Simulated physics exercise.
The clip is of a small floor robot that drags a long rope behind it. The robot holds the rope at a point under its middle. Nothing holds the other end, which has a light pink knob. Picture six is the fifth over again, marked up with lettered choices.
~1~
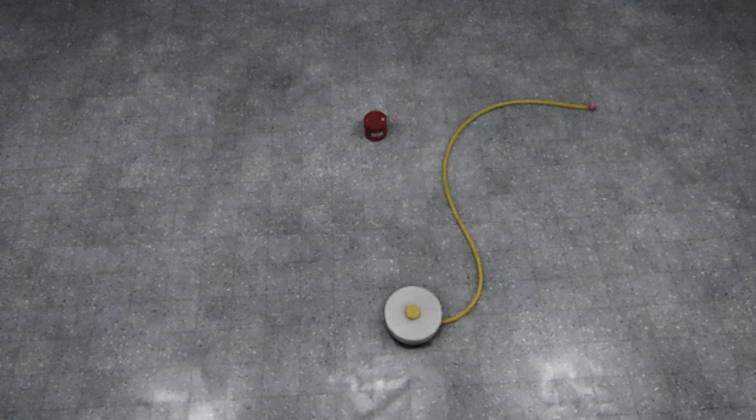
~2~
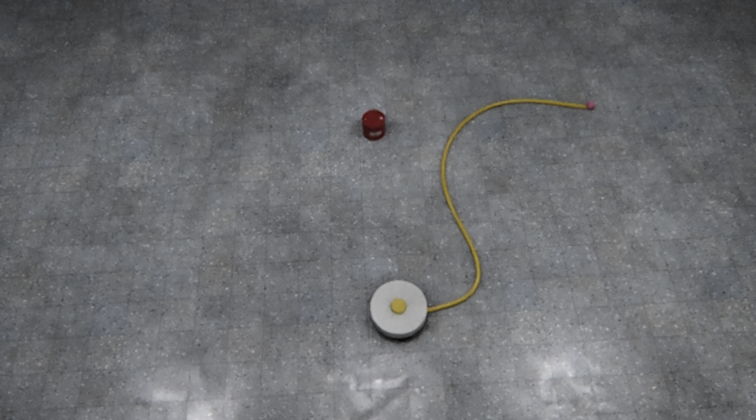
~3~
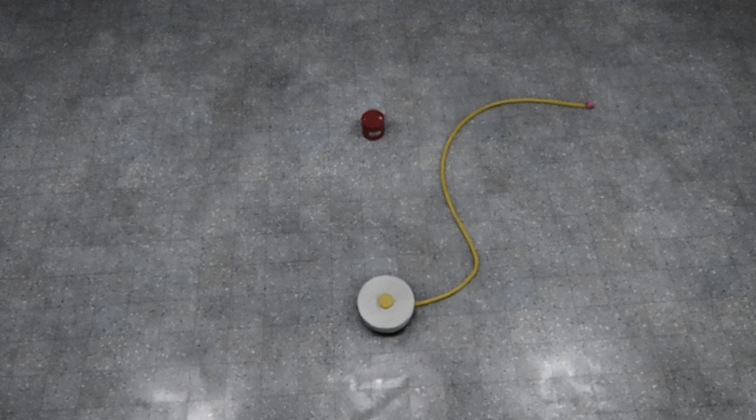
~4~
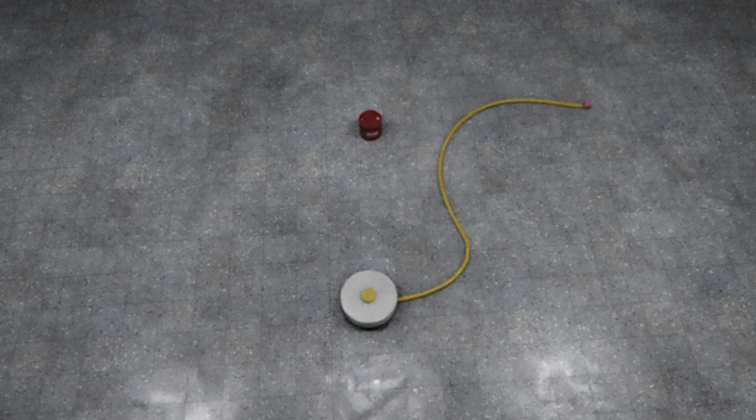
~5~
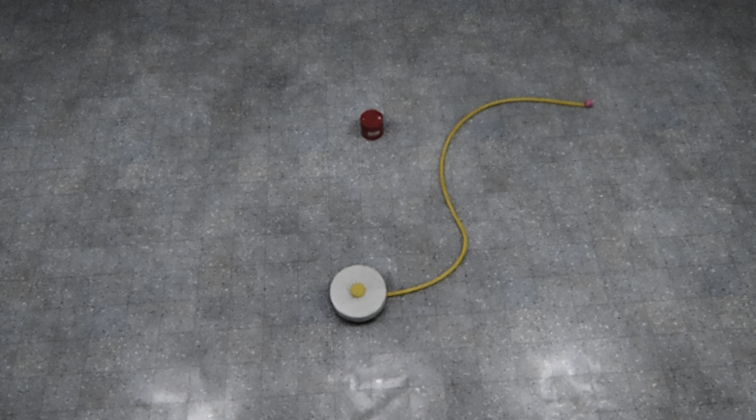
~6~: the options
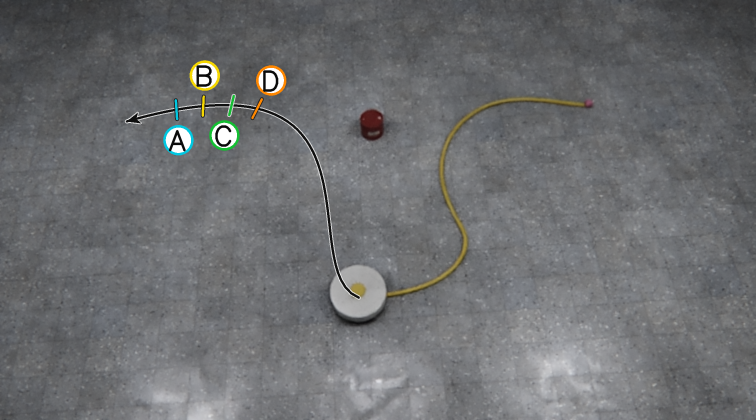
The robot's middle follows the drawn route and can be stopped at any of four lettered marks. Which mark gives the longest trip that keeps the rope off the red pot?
C is the last safe stop.
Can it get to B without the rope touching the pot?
No.
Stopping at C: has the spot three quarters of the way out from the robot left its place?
No.
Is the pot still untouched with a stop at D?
Yes.
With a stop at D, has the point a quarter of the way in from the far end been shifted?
No.
On the marked copy, A at (176, 110); B at (203, 106); C at (232, 105); D at (257, 109); the route from (359, 298) via (298, 130) to (127, 121).
Following C. Soon after the start, robot (327, 205), middle of the rope (442, 167), free end (589, 103).
Later, robot (298, 126), middle of the rope (442, 167), free end (589, 103).
In the end, robot (230, 100), middle of the rope (418, 152), free end (589, 103); nothing has been touched.
As for the rest, A brings the rope against the pot; B brings the rope against the pot; D is safe but short.
